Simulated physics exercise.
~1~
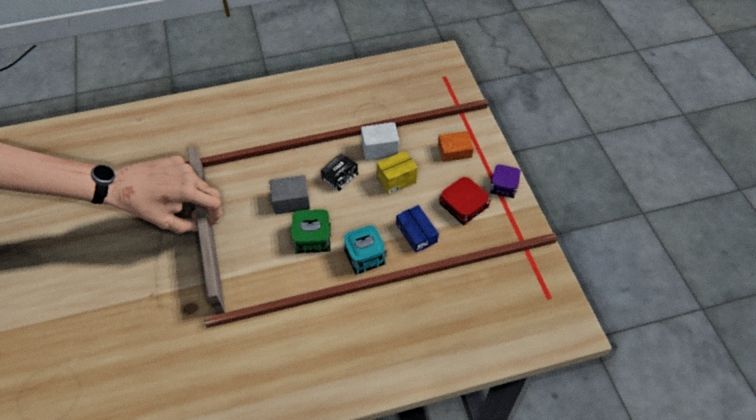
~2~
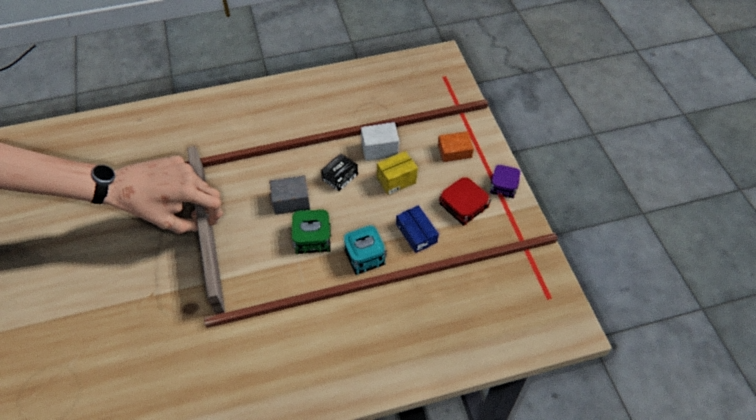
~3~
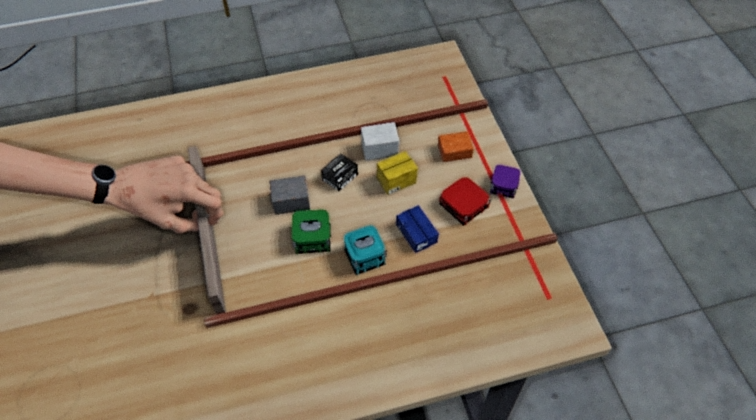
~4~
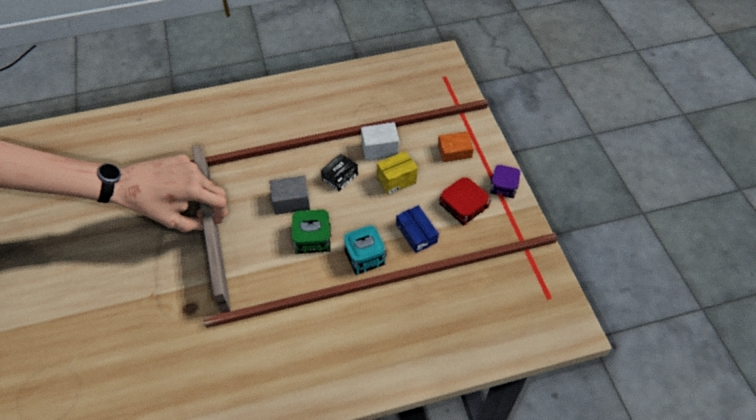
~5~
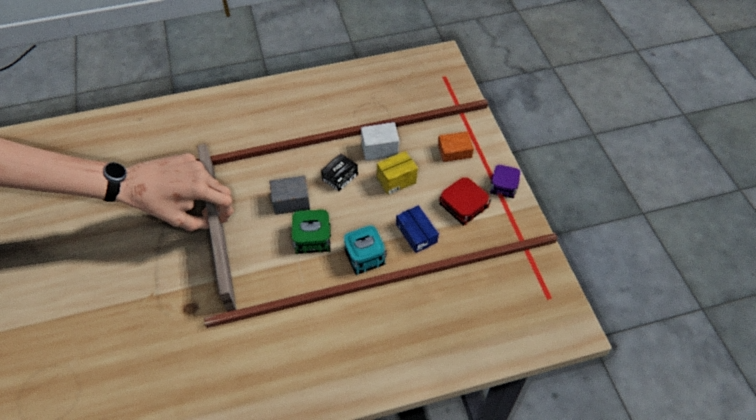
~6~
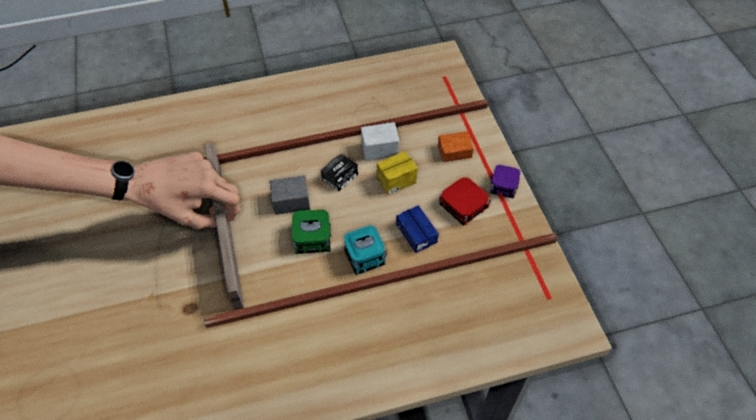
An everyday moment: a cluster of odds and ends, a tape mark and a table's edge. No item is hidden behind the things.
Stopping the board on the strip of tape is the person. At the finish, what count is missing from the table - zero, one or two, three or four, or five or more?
Missing: Five or more.
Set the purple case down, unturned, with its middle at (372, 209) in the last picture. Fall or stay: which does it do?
From that start, the object then does not stay.
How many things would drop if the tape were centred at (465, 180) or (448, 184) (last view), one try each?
It would be 2 and 1.
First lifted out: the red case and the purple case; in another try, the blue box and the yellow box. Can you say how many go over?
Try one: 3; try two: 3.
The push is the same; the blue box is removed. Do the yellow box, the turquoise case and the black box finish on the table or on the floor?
Yellow box - gone, turquoise case - safe, black box - safe.
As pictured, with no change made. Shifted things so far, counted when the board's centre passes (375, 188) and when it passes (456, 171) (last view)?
Moved so far: 7, then 10.
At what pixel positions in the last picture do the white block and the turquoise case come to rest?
Looks like one lands around (482, 111), and the other around (530, 212).
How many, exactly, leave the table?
A count of exactly 5.
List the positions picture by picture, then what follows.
Purple case (505, 182); orange block (456, 147); red case (464, 201); board (205, 226); tape (490, 174), in the first picture.
Orange block (456, 147); green case (312, 232), in the second picture.
Red case (464, 201); blue box (417, 229), in the third picture.
Purple case (505, 182); turquoise case (365, 250), in the fourth picture.
Orange block (456, 147); board (216, 224), in the fifth picture.
Purple case (505, 182); orange block (456, 147); red case (464, 201); board (223, 222); tape (490, 174), in the sixth picture.
A little later, none off yet; purple case at rest near (505, 182); orange block at rest near (456, 147); red case at rest near (464, 201).
When it is over, the number that fall off is five or more; down, yellow box, blue box, red case, orange block and purple case.
